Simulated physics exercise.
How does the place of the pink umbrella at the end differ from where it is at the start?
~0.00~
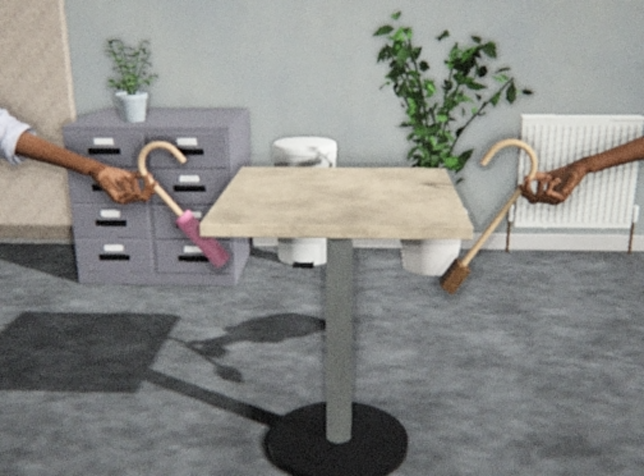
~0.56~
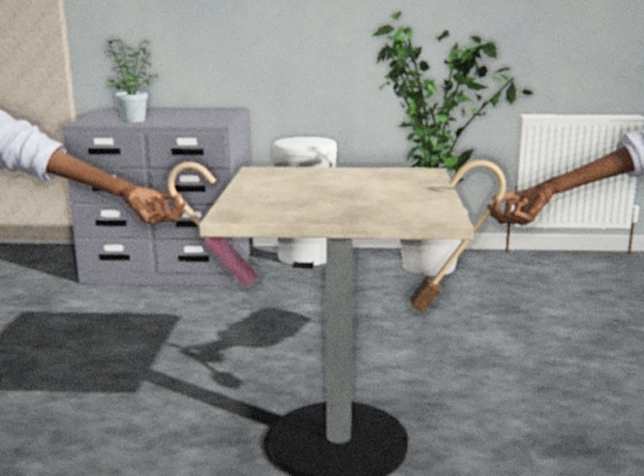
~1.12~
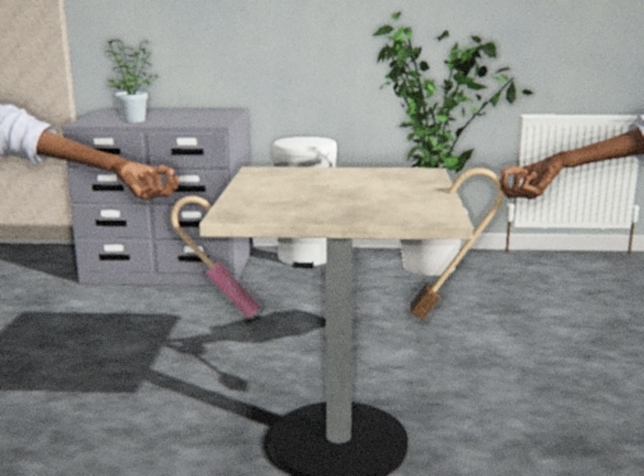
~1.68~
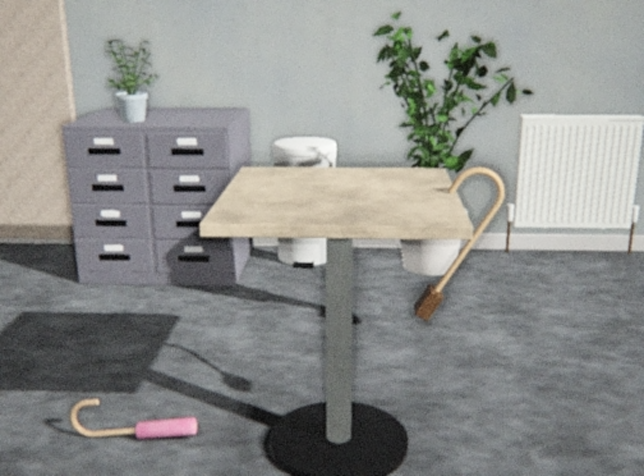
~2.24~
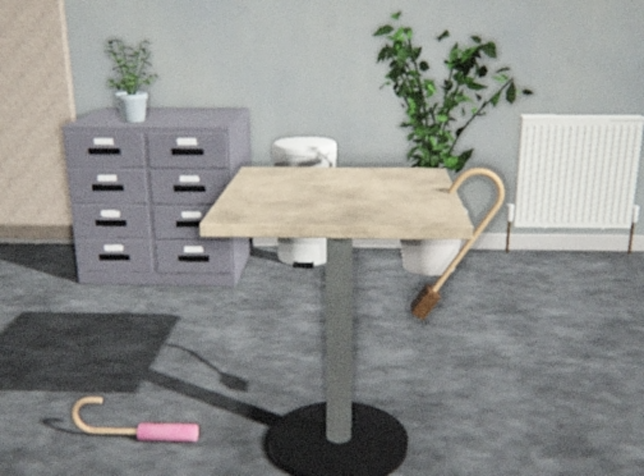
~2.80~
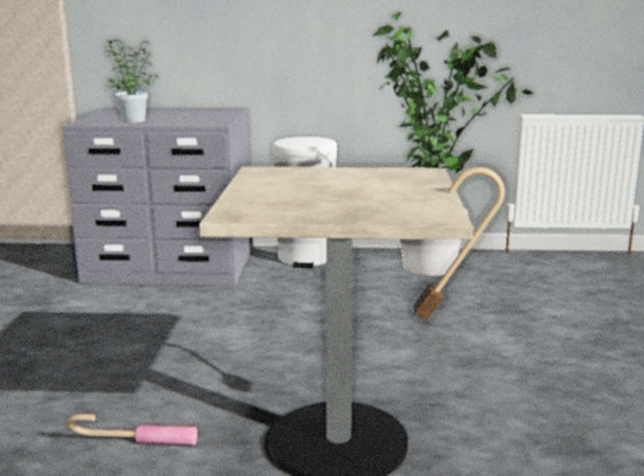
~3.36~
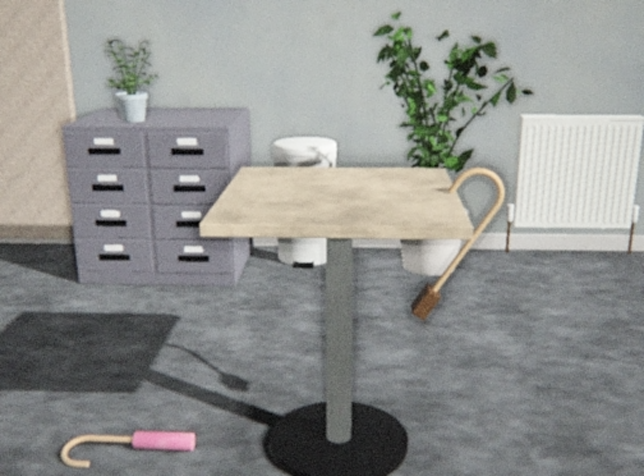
At the start the pink umbrella is held up in a hand by the left edge of the table. At the end it lies on the floor, lower down and a little further left.
